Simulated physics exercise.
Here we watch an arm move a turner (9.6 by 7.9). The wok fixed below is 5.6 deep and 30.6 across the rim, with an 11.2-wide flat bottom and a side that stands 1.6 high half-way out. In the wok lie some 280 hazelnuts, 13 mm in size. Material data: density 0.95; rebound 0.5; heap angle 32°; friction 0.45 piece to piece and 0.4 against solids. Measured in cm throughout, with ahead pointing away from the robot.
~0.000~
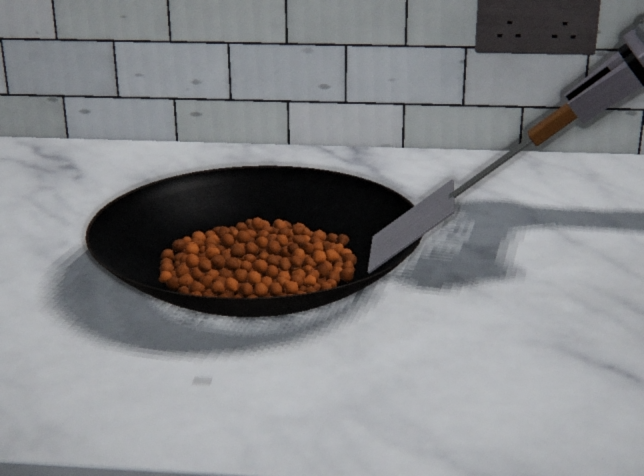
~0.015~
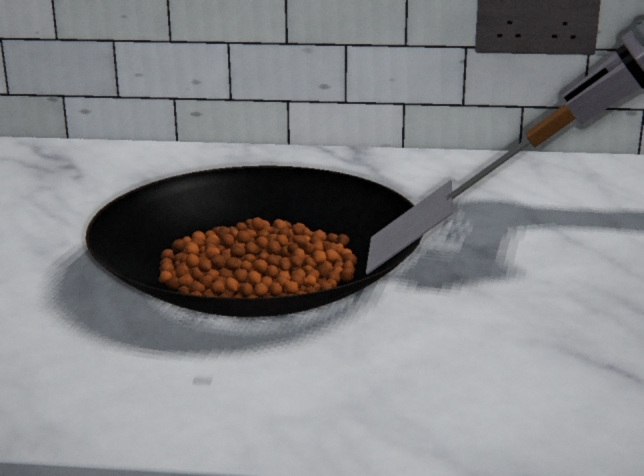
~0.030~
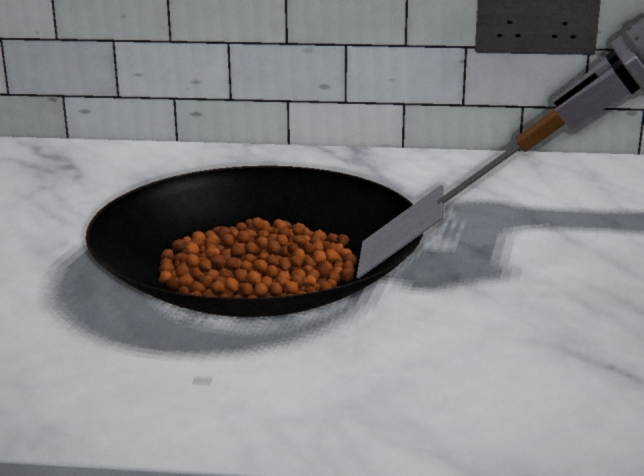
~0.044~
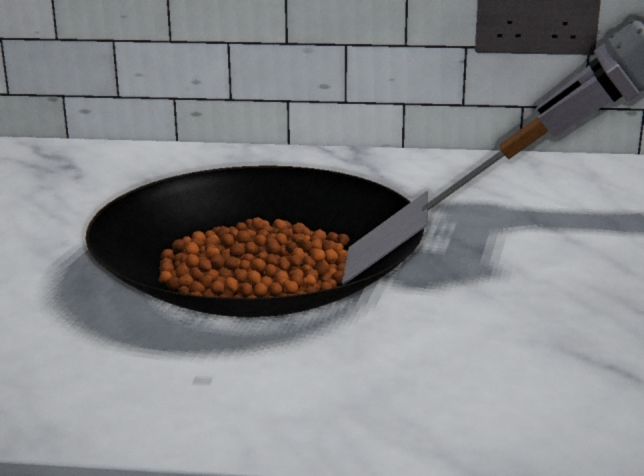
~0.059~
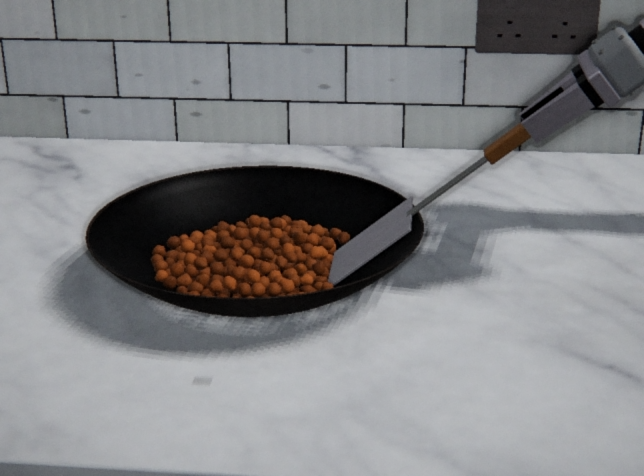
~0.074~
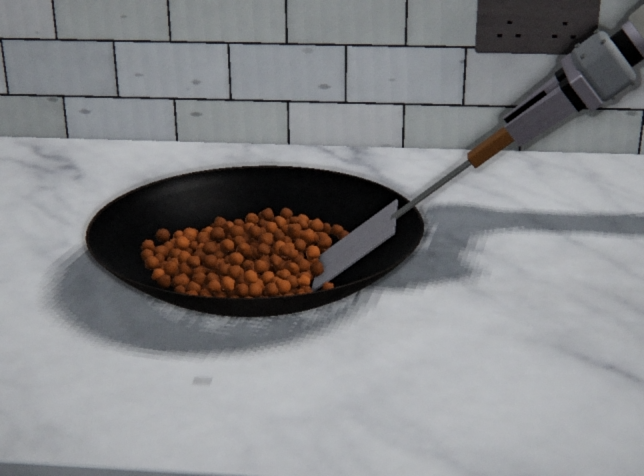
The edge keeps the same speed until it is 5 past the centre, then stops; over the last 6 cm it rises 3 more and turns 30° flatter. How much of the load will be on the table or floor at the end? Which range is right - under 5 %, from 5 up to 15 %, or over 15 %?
Right range: Under 5 %.
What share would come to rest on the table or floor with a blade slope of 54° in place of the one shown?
Result, estimated: 0 %.
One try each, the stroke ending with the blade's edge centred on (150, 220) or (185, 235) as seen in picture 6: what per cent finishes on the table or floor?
About 30 and 5 per cent.
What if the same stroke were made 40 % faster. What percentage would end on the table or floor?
Roughly 5 in a hundred.
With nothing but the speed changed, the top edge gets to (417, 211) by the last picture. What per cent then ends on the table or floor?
Near 0 in a hundred.
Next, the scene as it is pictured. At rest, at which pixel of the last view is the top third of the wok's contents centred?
Approximately at pixel (162, 241).
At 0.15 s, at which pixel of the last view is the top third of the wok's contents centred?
It is centred at roughly (206, 243).
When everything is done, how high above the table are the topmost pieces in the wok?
5.5 cm.
By 0.11 s, sloping 40°, highest piece 7 above the table; 284 in the wok.
By 0.15 s, sloping 28°, highest piece 8 above the table; 284 in the wok.
By 0.37 s, sloping 10°, highest piece 6 above the table; 283 in the wok, 1 on the blade or in flight.
By 1.42 s, sloping 10°, highest piece 5 above the table; 283 in the wok, 1 on the table or floor.
Final count, 283 in the wok, 1 on the table or floor. That is 0 % on the table or floor.
